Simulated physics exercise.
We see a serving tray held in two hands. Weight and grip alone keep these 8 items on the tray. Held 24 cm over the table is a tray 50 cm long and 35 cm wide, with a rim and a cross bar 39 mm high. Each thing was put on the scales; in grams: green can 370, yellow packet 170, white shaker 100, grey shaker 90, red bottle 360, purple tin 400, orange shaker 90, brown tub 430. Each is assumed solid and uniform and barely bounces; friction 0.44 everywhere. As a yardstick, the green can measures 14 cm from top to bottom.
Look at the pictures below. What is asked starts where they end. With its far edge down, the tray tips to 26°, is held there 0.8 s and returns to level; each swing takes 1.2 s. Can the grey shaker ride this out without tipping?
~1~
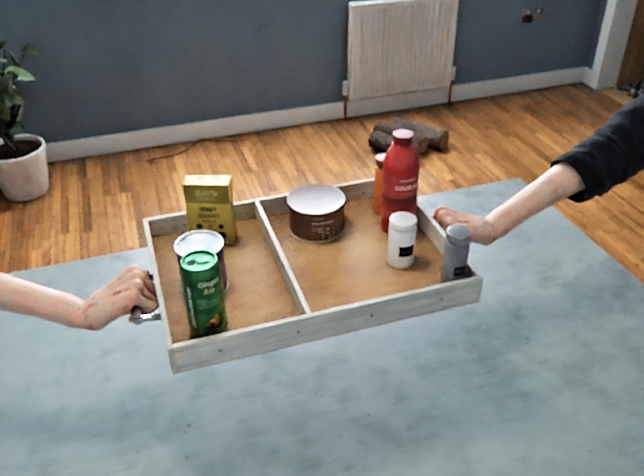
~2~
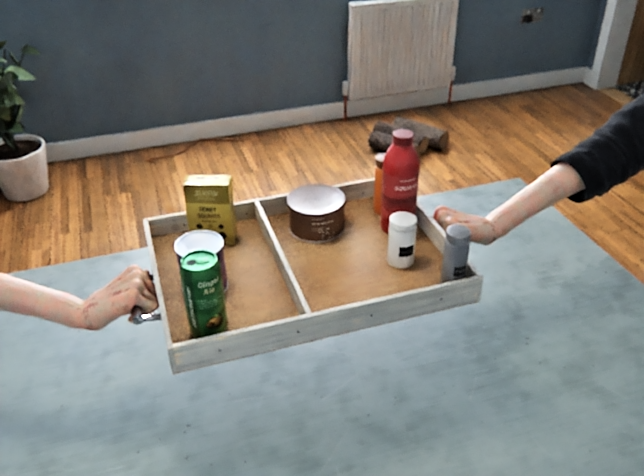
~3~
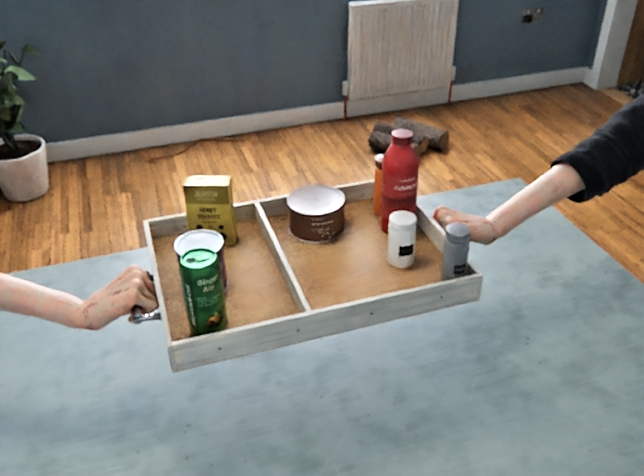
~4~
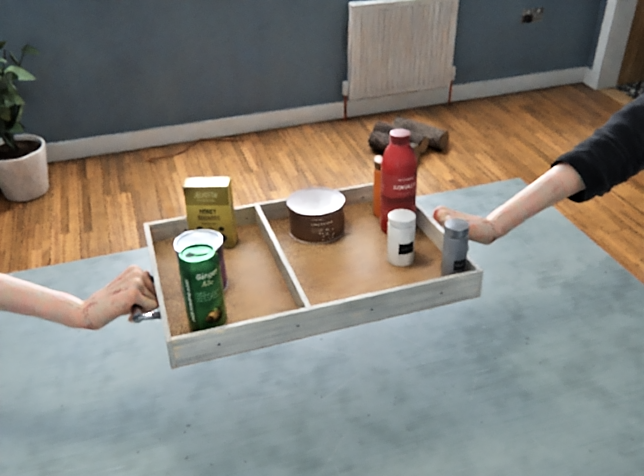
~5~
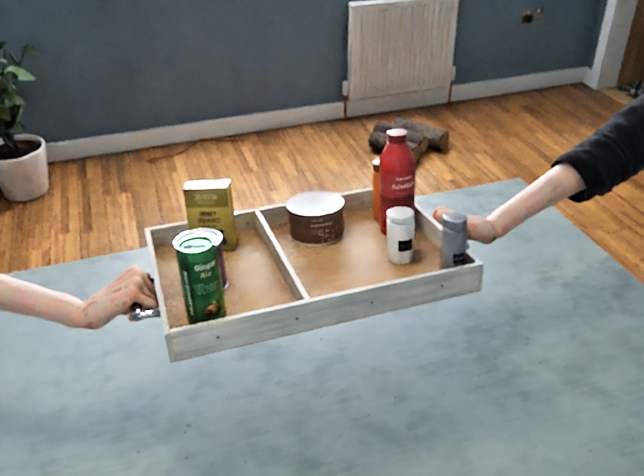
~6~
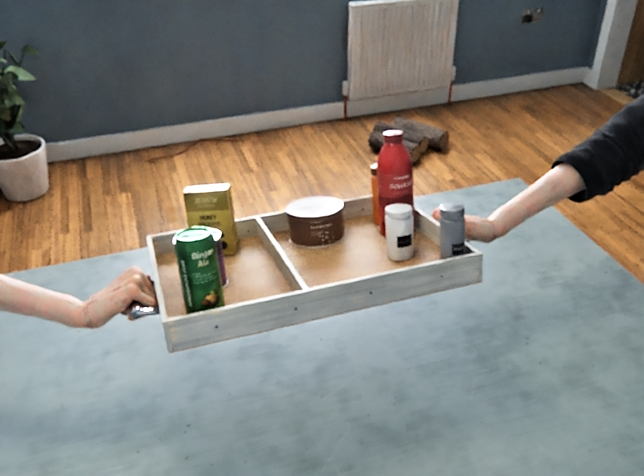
It goes down.
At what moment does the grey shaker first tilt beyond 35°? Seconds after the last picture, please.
Around 0.5 seconds.
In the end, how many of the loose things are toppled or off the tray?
The count comes out at 5.
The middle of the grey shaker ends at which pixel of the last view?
It finishes at roughly (393, 200).
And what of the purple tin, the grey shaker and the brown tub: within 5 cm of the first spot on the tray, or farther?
Note: Purple tin departs its position. Grey shaker departs its position. Brown tub is left in place.
Then, 0.60 s after the last picture, tray at 26°, far edge down; yellow packet and orange shaker now off the tray; grey shaker on its side near (422, 231); red bottle tipped 38° from how it sat.
Then, 0.80 s after the last picture, tray at 26°, far edge down; red bottle now off the tray; grey shaker on its side near (400, 225); green can tipped 54° from how it sat.
Then, 1.10 s after the last picture, tray at 26°, far edge down; grey shaker on its side near (392, 223); green can on its side; purple tin slid 14 cm.
Then, 2.00 s after the last picture, tray at 13°, far edge down; grey shaker on its side near (392, 211); green can on its side; white shaker slid 20 cm.
At rest, off the tray and tipped over, yellow packet, red bottle and orange shaker; tipped over on the tray, green can and grey shaker; not toppled but over 5 cm from the start, white shaker and purple tin; the last one in place, give or take 5 cm. In the last view, grey shaker near (393, 200).
